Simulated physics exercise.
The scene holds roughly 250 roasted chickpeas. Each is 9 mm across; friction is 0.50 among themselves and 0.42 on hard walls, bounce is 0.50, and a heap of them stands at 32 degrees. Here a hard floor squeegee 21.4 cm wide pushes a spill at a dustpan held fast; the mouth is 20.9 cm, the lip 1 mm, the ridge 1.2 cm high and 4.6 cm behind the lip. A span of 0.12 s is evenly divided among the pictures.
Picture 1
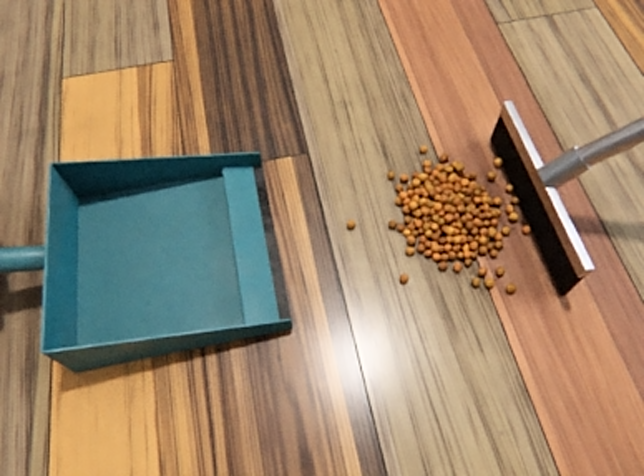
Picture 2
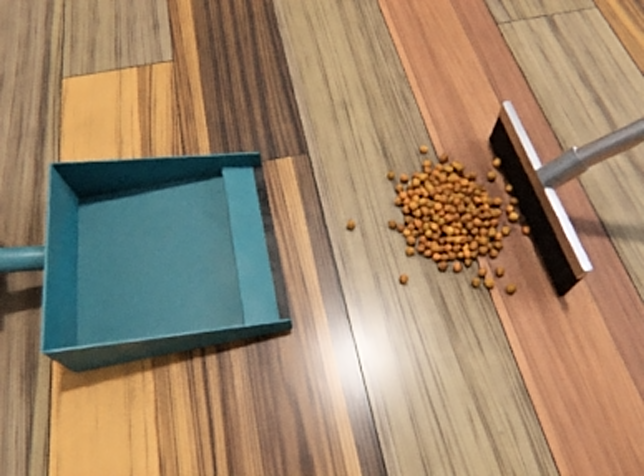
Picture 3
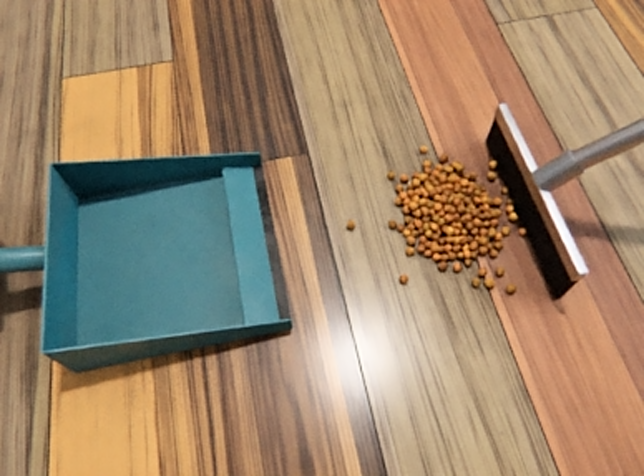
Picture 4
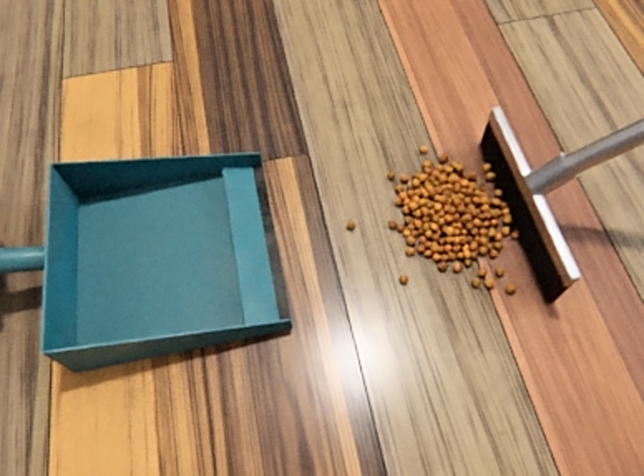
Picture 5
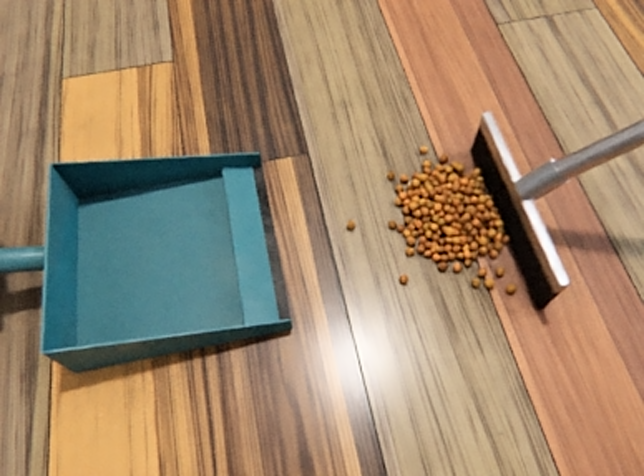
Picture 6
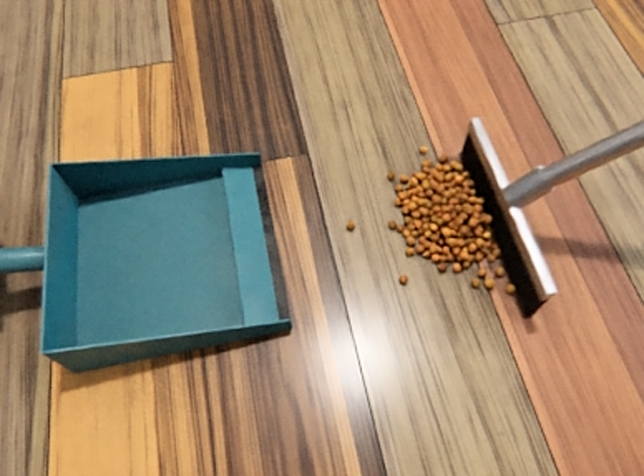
A squeegee with a gray handle slid slowly leftward across a striped wooden floor and pressed into a heap of small brown balls, nudging its right side slightly, while a teal dustpan stayed still.
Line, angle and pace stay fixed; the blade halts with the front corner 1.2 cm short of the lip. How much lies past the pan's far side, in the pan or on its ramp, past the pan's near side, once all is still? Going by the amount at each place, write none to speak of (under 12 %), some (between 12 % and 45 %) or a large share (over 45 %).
Far side: None to speak of, pan: Some, near side: Some.
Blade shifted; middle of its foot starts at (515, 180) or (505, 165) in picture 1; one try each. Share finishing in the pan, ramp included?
I'd put it near 55 per cent for the first and near 55 per cent for the second.
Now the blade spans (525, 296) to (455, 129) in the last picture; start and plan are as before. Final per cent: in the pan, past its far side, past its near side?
Pan 65 % / far 5 % / near 10 %.
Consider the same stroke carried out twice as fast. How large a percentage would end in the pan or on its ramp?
I'd put it at close to 60 per cent.
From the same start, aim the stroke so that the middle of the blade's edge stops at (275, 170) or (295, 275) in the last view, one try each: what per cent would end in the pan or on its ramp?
Around 45 per cent, and around 65 per cent.
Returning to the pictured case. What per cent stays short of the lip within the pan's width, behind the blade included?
40 %.
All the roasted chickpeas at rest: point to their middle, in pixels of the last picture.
Somewhere around (270, 278) in the final frame.
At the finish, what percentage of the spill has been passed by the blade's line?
Around 25 per cent.
Then, 0.19 s after the last picture, middle of the blade 12 cm from the lip; 0 % over the lip, far side 0 %, near side 5 %.
Then, 0.31 s after the last picture, middle of the blade 5 cm from the lip; 5 % over the lip, far side 0 %, near side 15 %.
Then, 0.57 s after the last picture, middle of the blade 1 cm from the lip; 40 % over the lip, far side 0 %, near side 20 %.
In the end, far side 0 %, pan 40 %, near side 20 %, in front of the lip or behind the blade 40 %.
